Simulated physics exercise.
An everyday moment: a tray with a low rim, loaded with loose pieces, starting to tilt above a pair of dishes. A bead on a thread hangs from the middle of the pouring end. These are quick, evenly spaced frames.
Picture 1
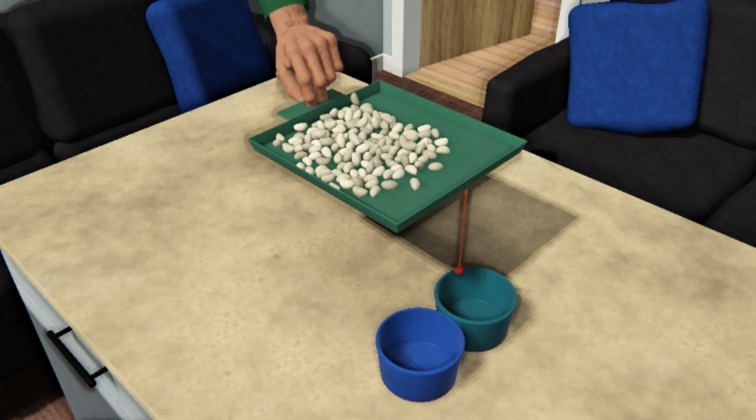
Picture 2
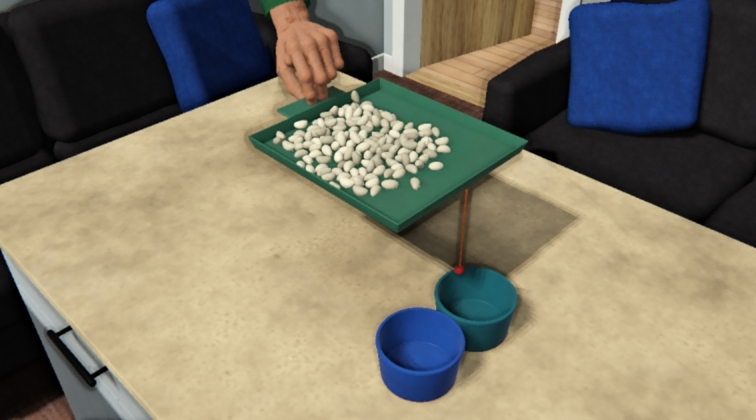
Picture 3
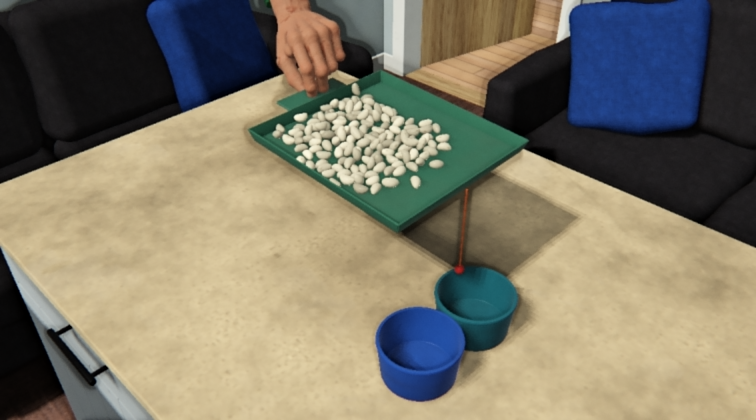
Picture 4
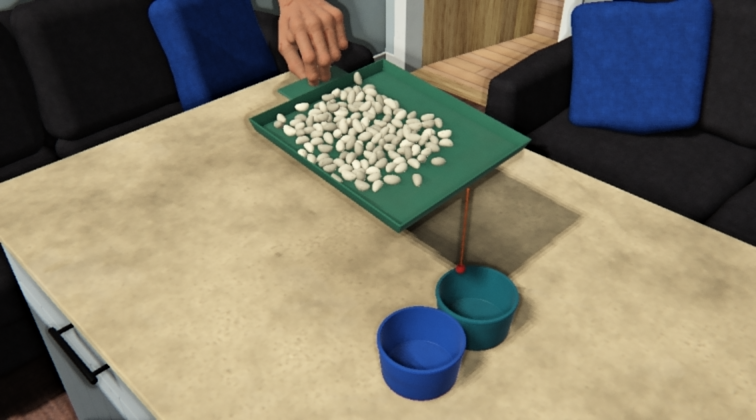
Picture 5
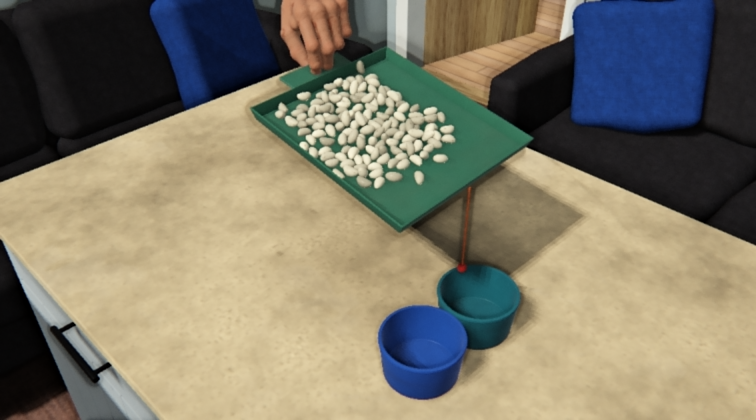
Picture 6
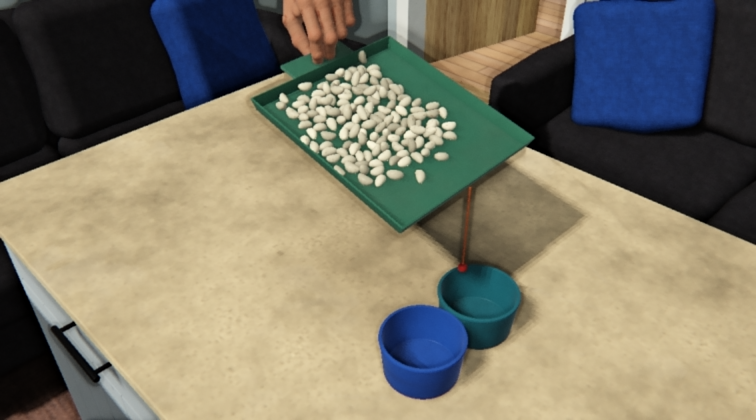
On a light countertop in a room with dark sofas, a hand at the far end of a green tray of white beans gradually raises that end, tilting the tray toward a blue dish and a teal dish.
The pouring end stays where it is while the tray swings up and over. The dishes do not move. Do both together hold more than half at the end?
In the dishes lies the larger part of it.
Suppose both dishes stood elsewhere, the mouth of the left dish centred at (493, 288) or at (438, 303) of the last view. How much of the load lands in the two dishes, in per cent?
Near 20 % and 20 %.
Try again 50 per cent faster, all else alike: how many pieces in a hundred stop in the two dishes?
Some 70 per cent.
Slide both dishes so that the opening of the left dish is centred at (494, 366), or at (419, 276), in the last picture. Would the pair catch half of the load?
One: Less than half. Two: Not half.
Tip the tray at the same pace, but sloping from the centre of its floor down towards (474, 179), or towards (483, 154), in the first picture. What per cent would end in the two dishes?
Roughly 30 per cent, and 10 per cent.
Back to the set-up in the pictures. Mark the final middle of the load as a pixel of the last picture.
Around (442, 358).
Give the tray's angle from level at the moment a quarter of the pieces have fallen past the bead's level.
Roughly 100°.
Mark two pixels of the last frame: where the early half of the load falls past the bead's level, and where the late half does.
Early half (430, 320), late half (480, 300).
Soon, tray tipped steeply; nearly all on the tray; a stray few in the air.
A while on, tray tipped right over; most on the tray; a small part in the left dish; a stray few in the right dish; a stray few outside both; a small part in the air.
Towards the end, tray tipped past a quarter turn; about half in the left dish; about a quarter in the right dish; about a quarter outside both.
Finally, tray tipped past a quarter turn; about half in the left dish; about a quarter in the right dish; about a quarter outside both.
